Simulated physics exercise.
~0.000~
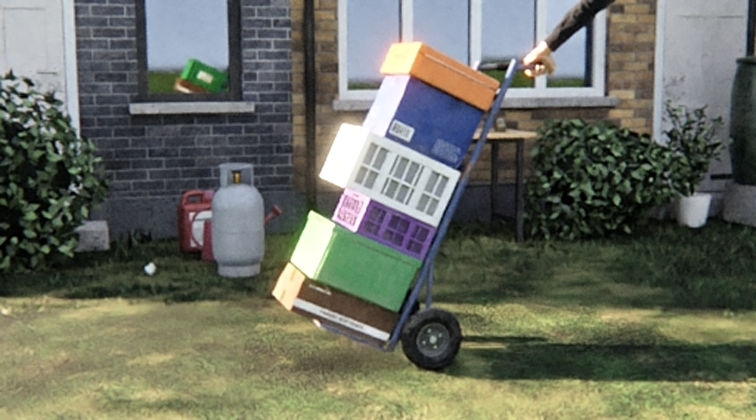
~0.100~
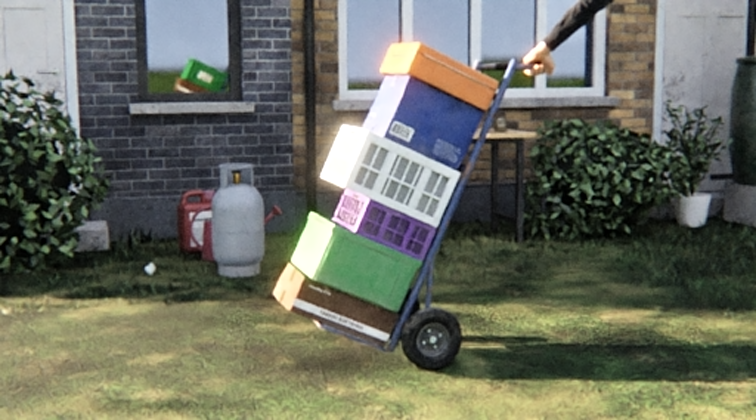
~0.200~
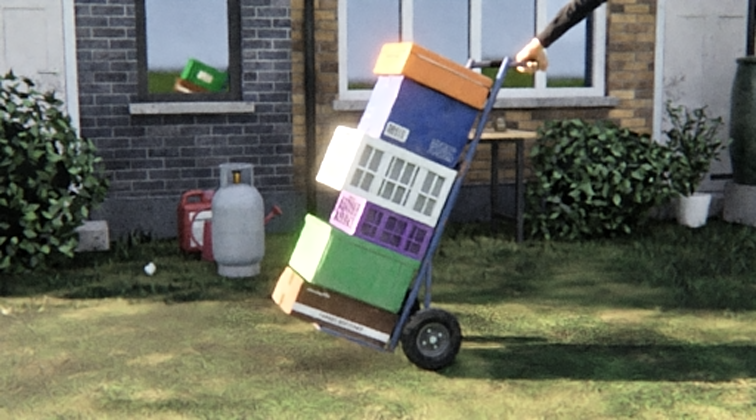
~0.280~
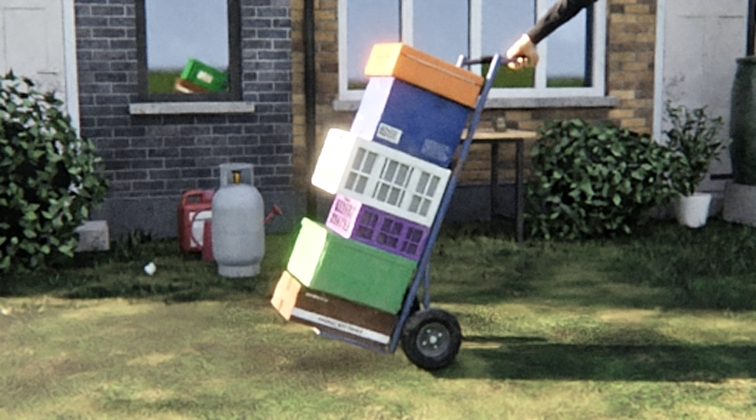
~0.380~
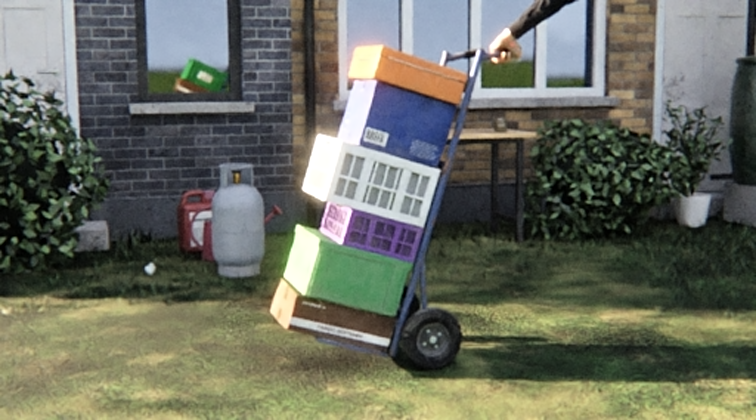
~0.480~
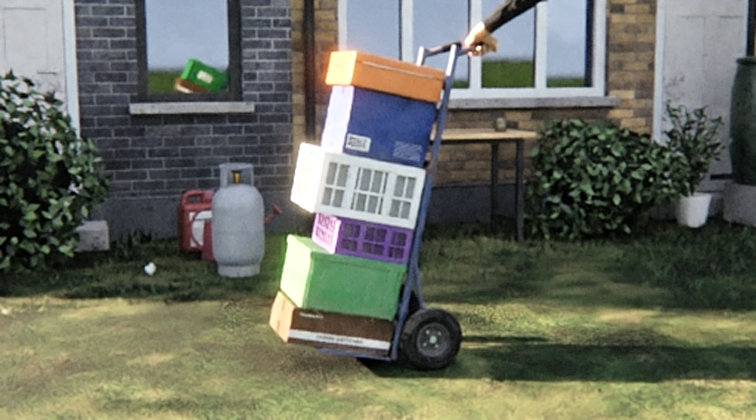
To begin with, a hand holds a two-wheeled hand truck tilted back to the right on a lawn, stacked with boxes and crates under an orange box. After barely moving at first, the hand pushes the handle leftward, and the truck and its stack swing steadily closer to upright, the wheels staying in place.
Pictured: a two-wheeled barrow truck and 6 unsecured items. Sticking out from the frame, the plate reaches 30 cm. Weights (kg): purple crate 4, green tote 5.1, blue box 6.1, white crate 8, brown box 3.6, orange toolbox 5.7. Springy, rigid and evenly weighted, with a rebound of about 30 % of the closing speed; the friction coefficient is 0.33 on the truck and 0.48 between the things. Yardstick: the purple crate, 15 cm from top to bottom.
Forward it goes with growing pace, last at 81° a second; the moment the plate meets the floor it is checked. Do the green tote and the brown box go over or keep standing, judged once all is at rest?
Outcome: The green tote ends up on its base, the brown box ends up on its base.
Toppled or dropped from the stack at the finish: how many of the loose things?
That makes 4.
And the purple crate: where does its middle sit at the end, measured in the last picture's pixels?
At about (225, 247).
After 1.08 s, truck upright; orange toolbox now dropped from the stack; blue box tipped 37° from how it sat; white crate tipped 37° from how it sat.
After 1.48 s, truck upright; blue box and white crate now dropped from the stack; purple crate on its side.
At rest (3.1 s), dropped from the stack and tipped over, blue box, white crate and orange toolbox; tipped over on the truck, purple crate; the other 2 in place, give or take 10 cm. Seen from the same camera at the end, green tote near (334, 294), brown box near (332, 339).
